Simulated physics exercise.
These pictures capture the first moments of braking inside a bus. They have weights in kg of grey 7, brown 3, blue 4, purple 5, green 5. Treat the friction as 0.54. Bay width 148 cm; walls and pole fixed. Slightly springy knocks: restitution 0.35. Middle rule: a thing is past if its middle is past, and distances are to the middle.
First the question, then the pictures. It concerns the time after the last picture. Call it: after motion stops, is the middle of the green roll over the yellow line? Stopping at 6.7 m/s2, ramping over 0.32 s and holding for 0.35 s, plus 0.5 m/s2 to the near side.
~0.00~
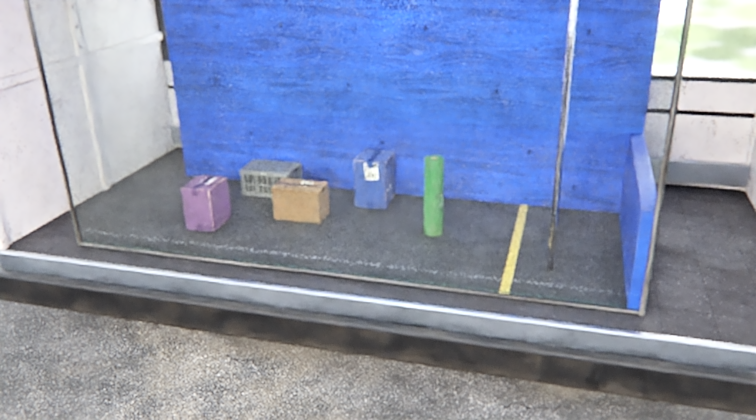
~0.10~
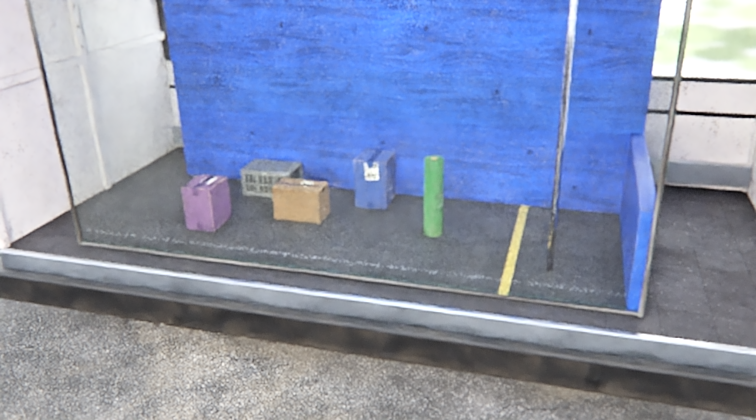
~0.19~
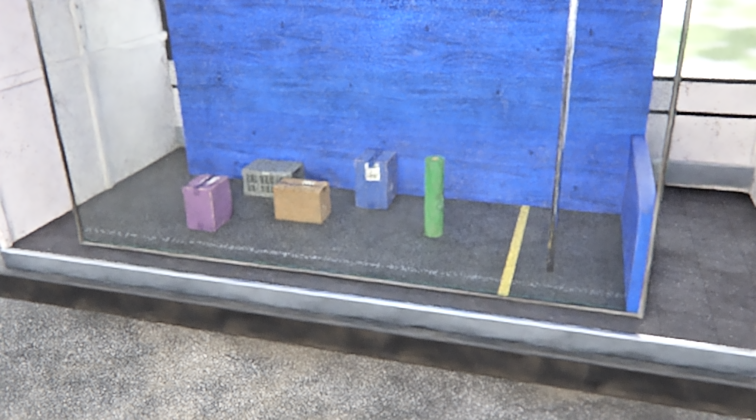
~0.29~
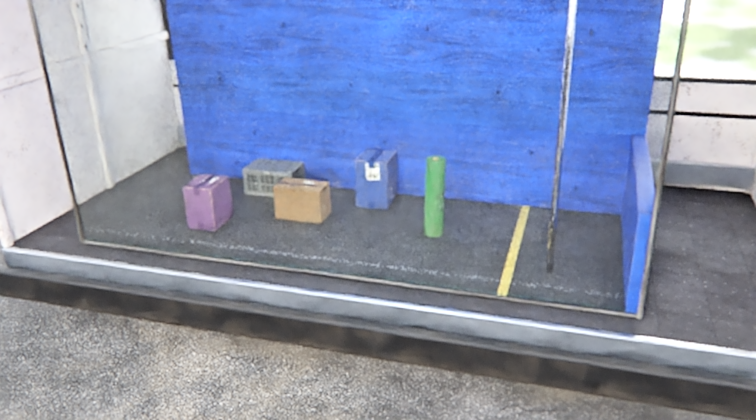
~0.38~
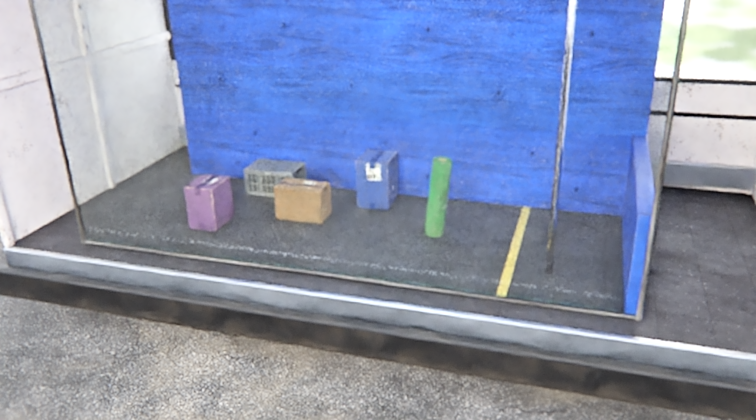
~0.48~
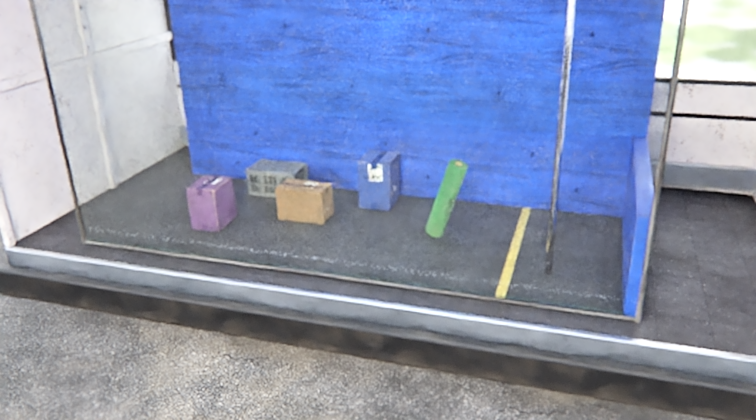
Over it.
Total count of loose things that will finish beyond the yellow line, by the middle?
Altogether, 1.
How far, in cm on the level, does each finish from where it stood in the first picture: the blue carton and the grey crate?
Roughly: Blue carton 25; grey crate 20.
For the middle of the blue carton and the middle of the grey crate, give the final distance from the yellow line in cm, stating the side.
Measured at the end, the blue carton is 90 cm short and the grey crate is 190 cm short.
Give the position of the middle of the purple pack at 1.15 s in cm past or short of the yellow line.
Short of it, by close to 205 cm.
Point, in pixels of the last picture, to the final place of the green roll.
End point, final frame: Around (541, 242).
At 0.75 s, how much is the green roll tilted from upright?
Lab note: Tilt of about 90 degrees.
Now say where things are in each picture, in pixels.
In the first frame, green roll (434, 196), grey crate (272, 179), purple pack (207, 203), yellow line (506, 286).
In the second frame, green roll (434, 196), grey crate (273, 178), purple pack (207, 202).
In the third frame, green roll (434, 197), grey crate (274, 178), purple pack (209, 202).
In the fourth frame, green roll (435, 197), grey crate (275, 178), purple pack (209, 202).
In the fifth frame, green roll (438, 197), grey crate (276, 178), purple pack (210, 202).
In the sixth frame, green roll (446, 199), grey crate (278, 179), purple pack (212, 203), yellow line (502, 290).
After 0.75 s the green roll is 10 cm short of the yellow line, tilted 90°, near (502, 235) in the last picture's view; the grey crate 201 cm short of the yellow line, tilted 0°.
After 1.15 s the green roll is 18 cm past the yellow line, tilted 90°, near (541, 242) in the last picture's view; the grey crate 192 cm short of the yellow line, tilted 0°.
After 1.65 s the green roll is 18 cm past the yellow line, tilted 90°, near (541, 242) in the last picture's view; the grey crate 192 cm short of the yellow line, tilted 0°.
Final state at 1.9 s, grey crate stops short of the yellow line; brown carton stops short of the yellow line; blue carton stops short of the yellow line; purple pack stops short of the yellow line; green roll crosses the yellow line.
